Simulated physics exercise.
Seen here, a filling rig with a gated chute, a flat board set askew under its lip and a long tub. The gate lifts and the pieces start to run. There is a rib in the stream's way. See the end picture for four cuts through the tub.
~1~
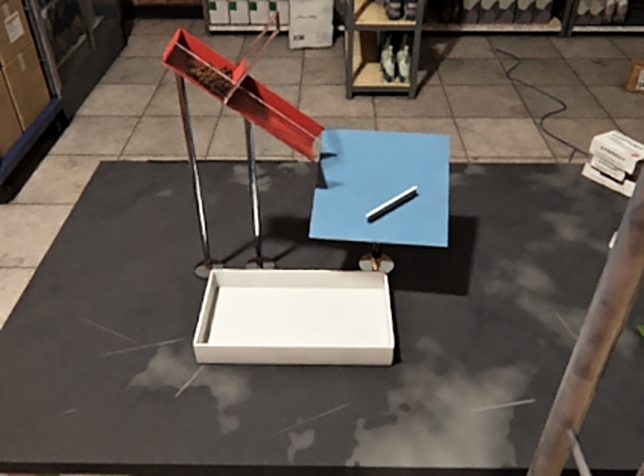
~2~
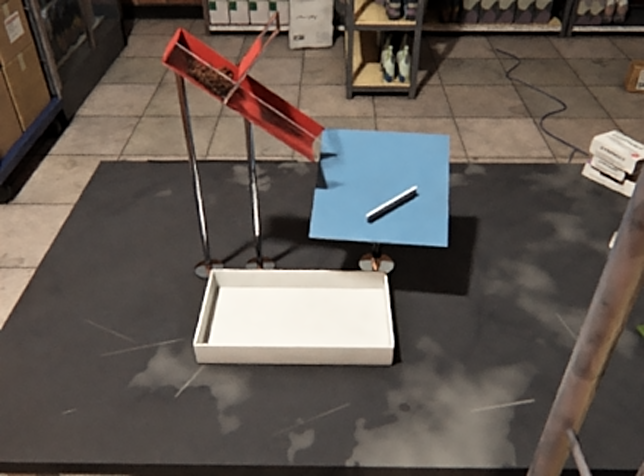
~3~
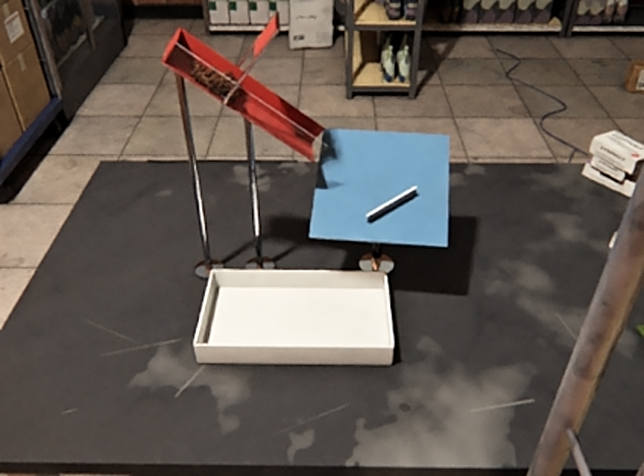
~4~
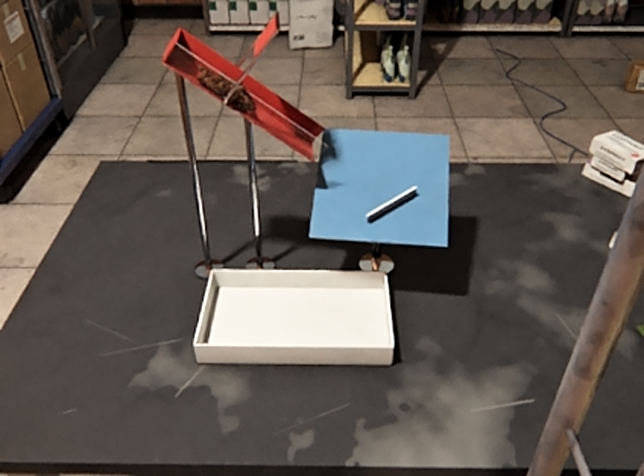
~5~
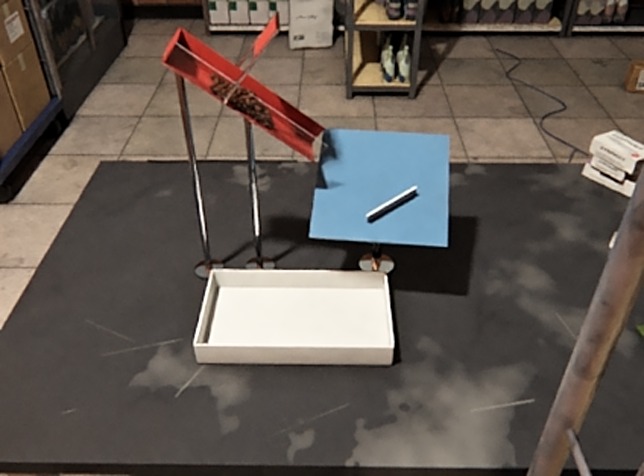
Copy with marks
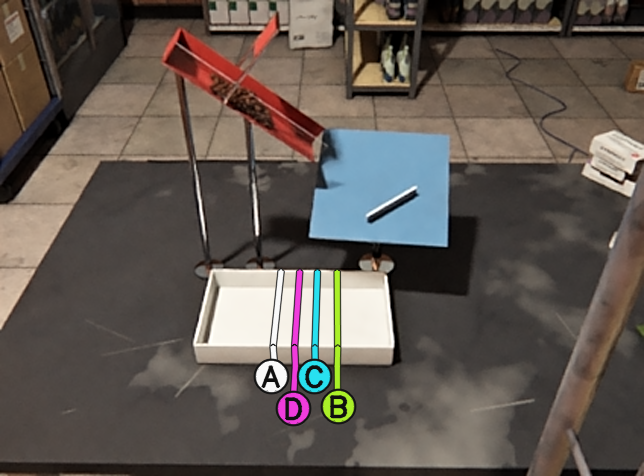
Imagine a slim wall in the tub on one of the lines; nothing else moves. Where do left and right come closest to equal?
B is best.
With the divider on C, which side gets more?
The right side.
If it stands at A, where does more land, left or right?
Right.
On the marked copy, line A crosses the front rim at (273, 346); line B crosses the front rim at (337, 346); line C crosses the front rim at (314, 346); line D crosses the front rim at (294, 346).
With A, of what is caught, not one piece on the left of the divider, every piece on the right.
With B, of what is caught, roughly half on the left of the divider, roughly half on the right.
With C, of what is caught, about a tenth on the left of the divider, almost all on the right.
With D, of what is caught, just a few on the left of the divider, almost all on the right.
